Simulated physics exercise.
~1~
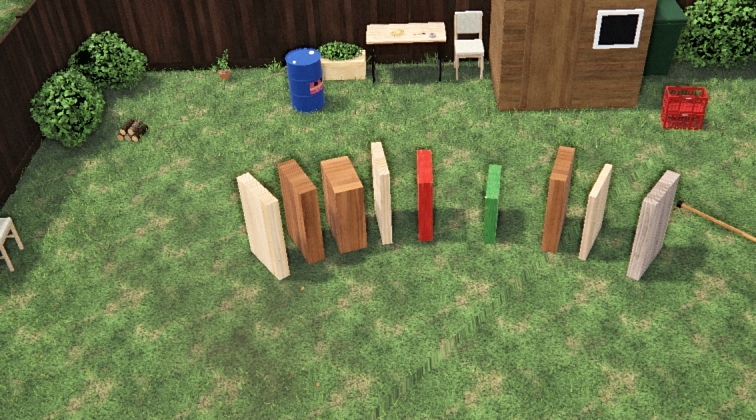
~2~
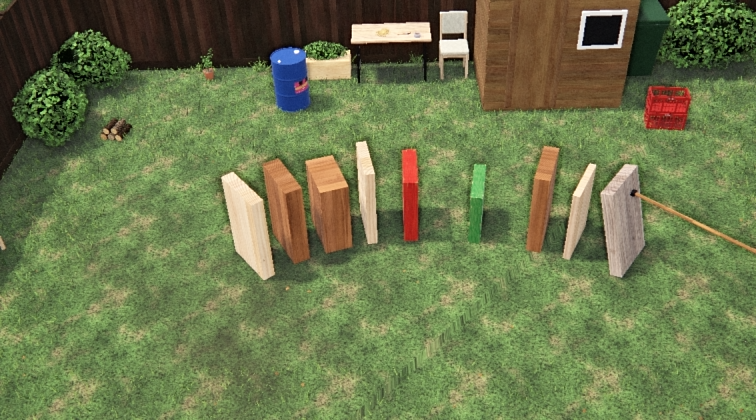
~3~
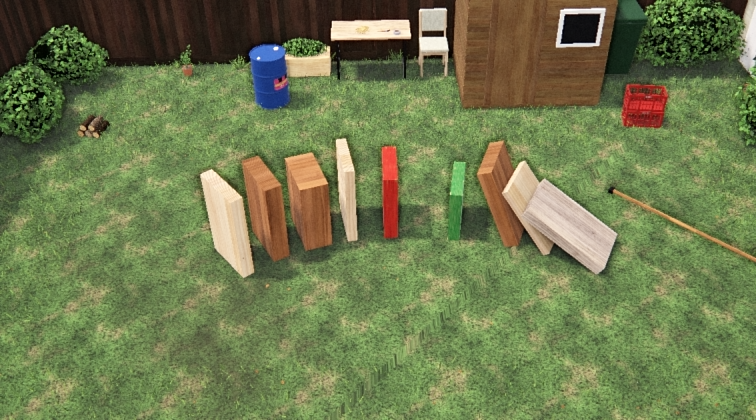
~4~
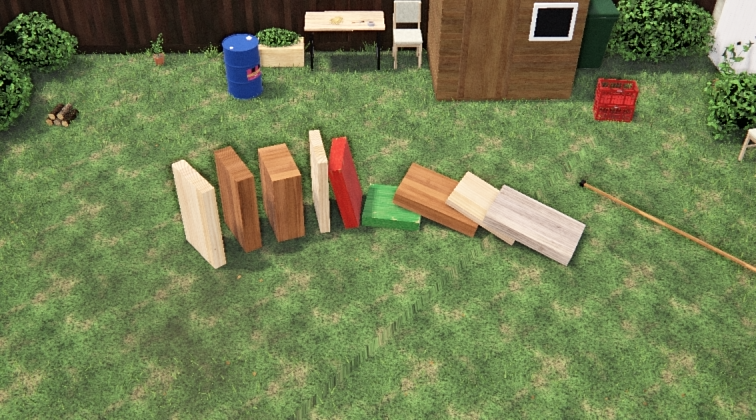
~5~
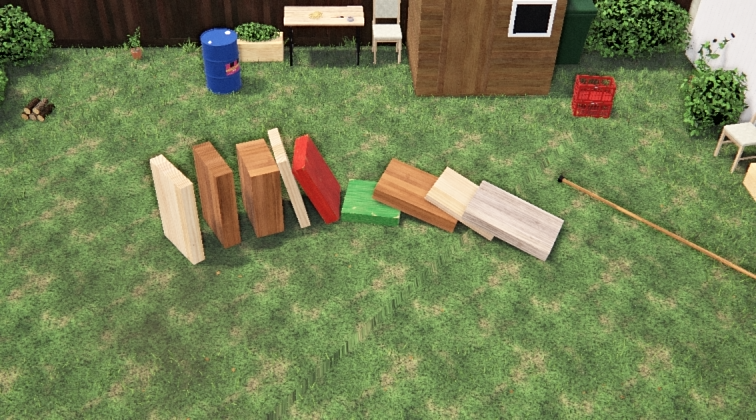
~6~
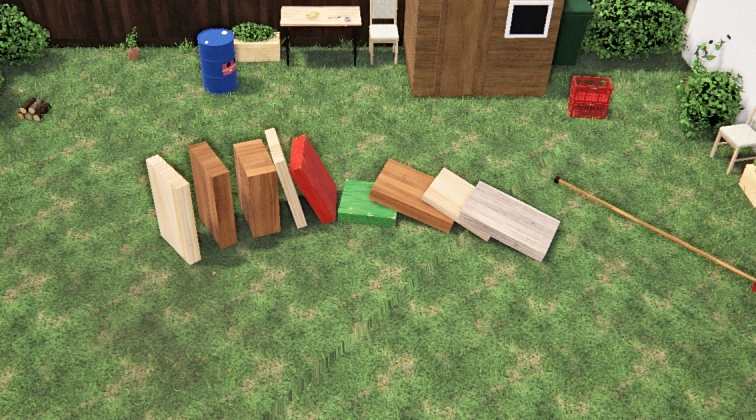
The footage shows a curved row of upright boards on a lawn as a pole pushes the rightmost one over, toppling its neighbours leftward through the green board, until the red board tips and rests leaning against a thin pale one, with the three leftmost boards still standing.
